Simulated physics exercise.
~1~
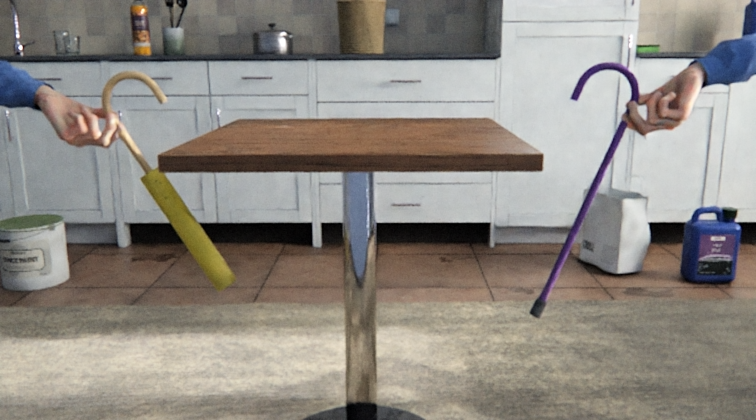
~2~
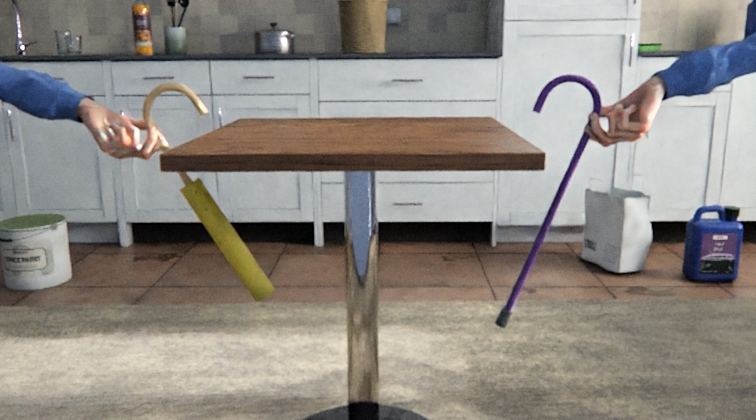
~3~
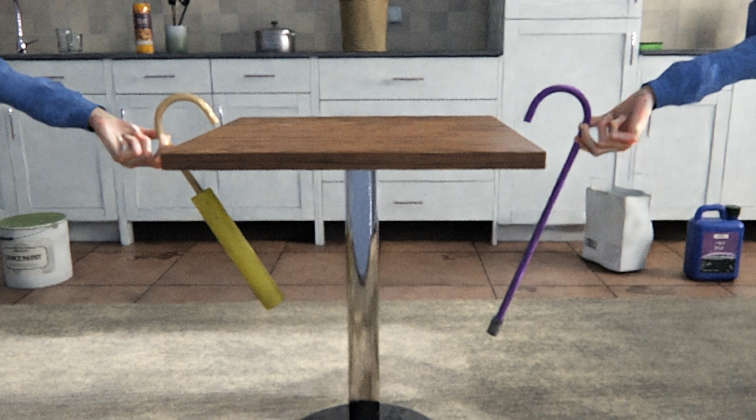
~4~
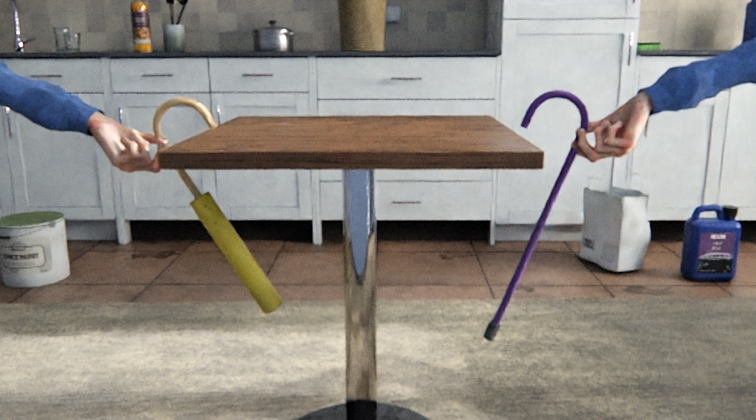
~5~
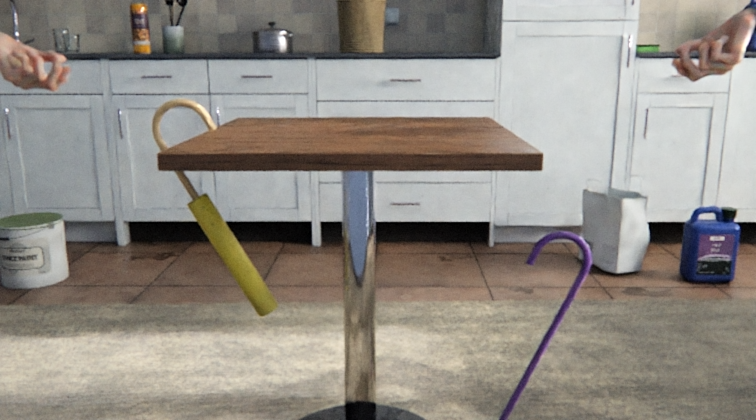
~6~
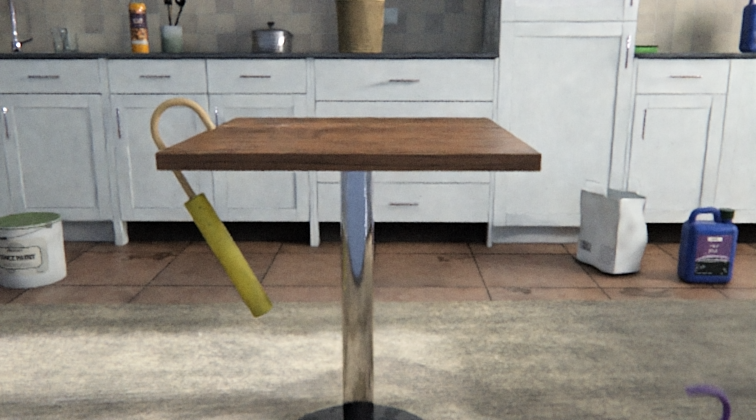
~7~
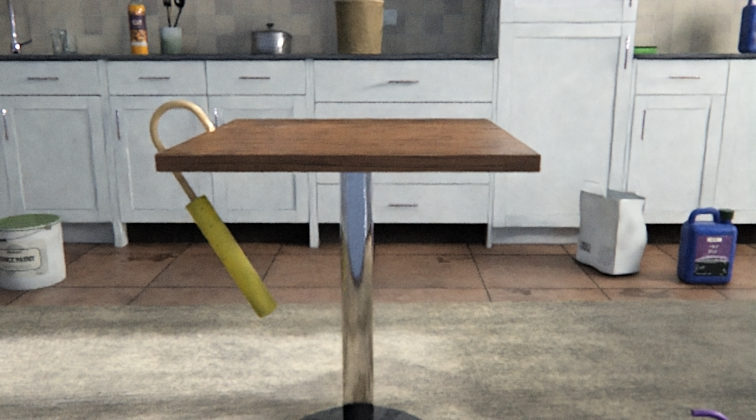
In the video, two hands bring a yellow umbrella and a purple cane toward opposite ends of a small wooden table in a kitchen, then let go and withdraw. The umbrella stays hooked on the left edge, while the cane drops to the floor at the right.
